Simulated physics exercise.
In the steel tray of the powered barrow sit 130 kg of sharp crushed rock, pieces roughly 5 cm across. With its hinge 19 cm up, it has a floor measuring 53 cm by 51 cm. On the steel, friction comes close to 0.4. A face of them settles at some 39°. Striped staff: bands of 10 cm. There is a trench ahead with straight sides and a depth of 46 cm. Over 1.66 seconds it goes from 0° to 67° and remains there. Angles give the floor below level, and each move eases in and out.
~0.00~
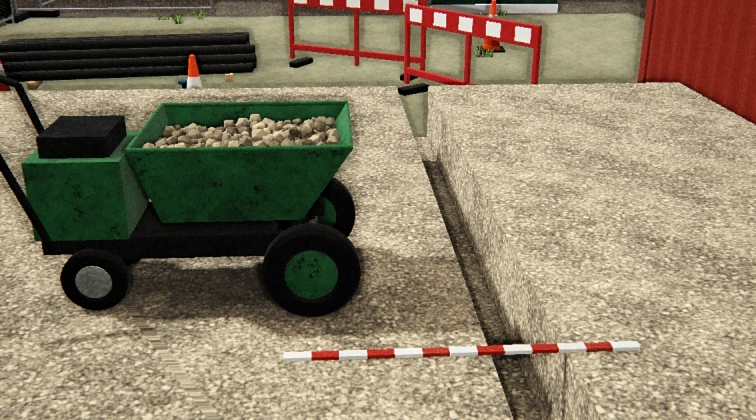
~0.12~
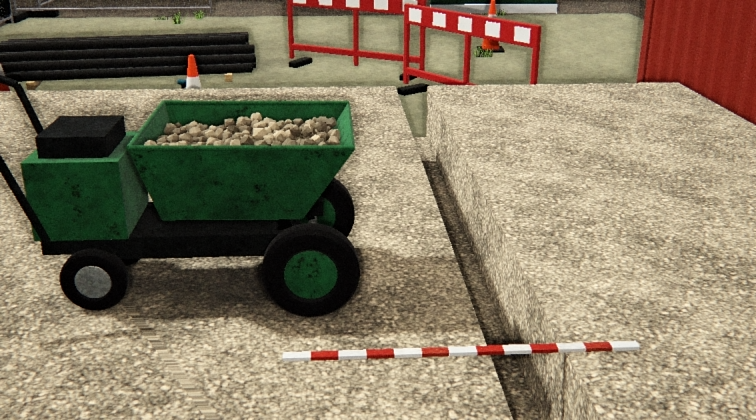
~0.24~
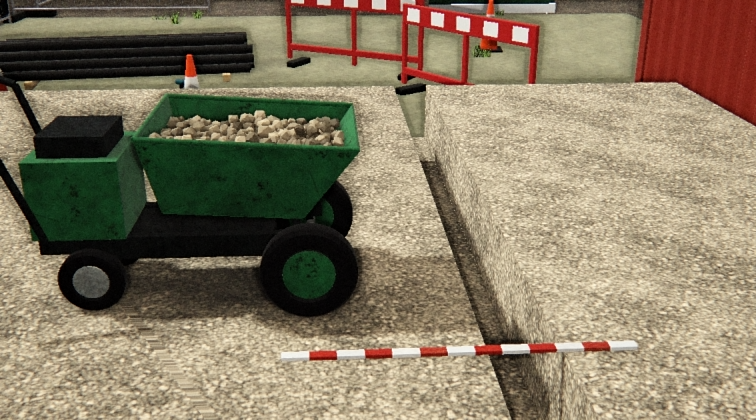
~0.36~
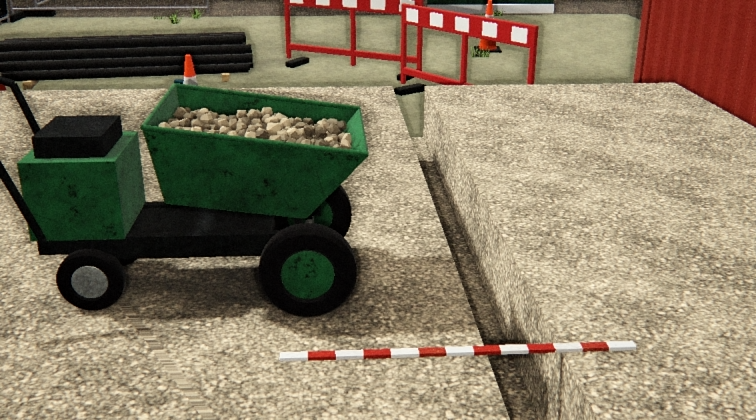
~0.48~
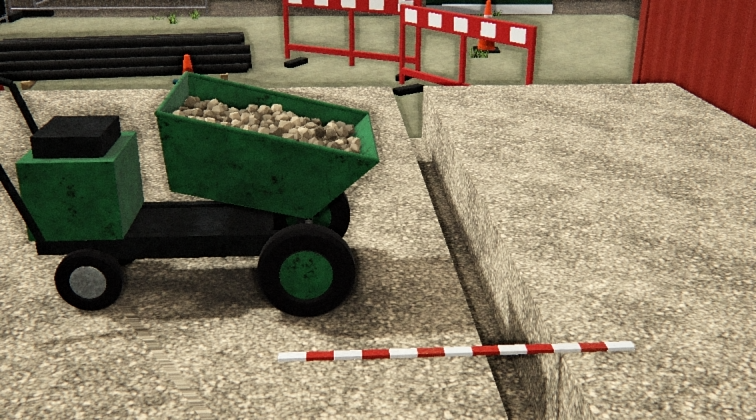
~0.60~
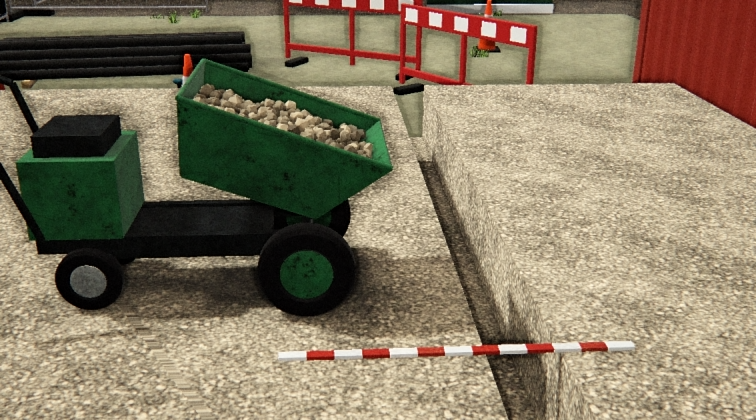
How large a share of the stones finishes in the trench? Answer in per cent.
A share of about 42 per cent.
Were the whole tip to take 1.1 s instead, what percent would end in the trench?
That works out at about 40 in a hundred.
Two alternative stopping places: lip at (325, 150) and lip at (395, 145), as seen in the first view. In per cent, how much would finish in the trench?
First place: Near 25%; second place: Near 40%.
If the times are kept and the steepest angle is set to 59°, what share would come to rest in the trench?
Roughly 15 percent.
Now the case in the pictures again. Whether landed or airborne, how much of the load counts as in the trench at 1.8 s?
Roughly 5% by that time.
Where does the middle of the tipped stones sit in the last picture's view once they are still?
Somewhere near pixel (487, 357).
After 1.2 s the floor is at 56°; 100 % in the tray; the foremost stones are at (428, 209).
After 1.8 s the floor is at 67°; 90 % in the tray, 4 % short of the trench, 6 % in the trench; the foremost stones are at (500, 322).
After 2.1 s the floor is at 67°; 76 % in the tray, 5 % short of the trench, 19 % in the trench; the foremost stones are at (513, 361).
After 4.1 s the floor is at 67°; 51 % in the tray, 7 % short of the trench, 42 % in the trench; the foremost stones are at (513, 351).
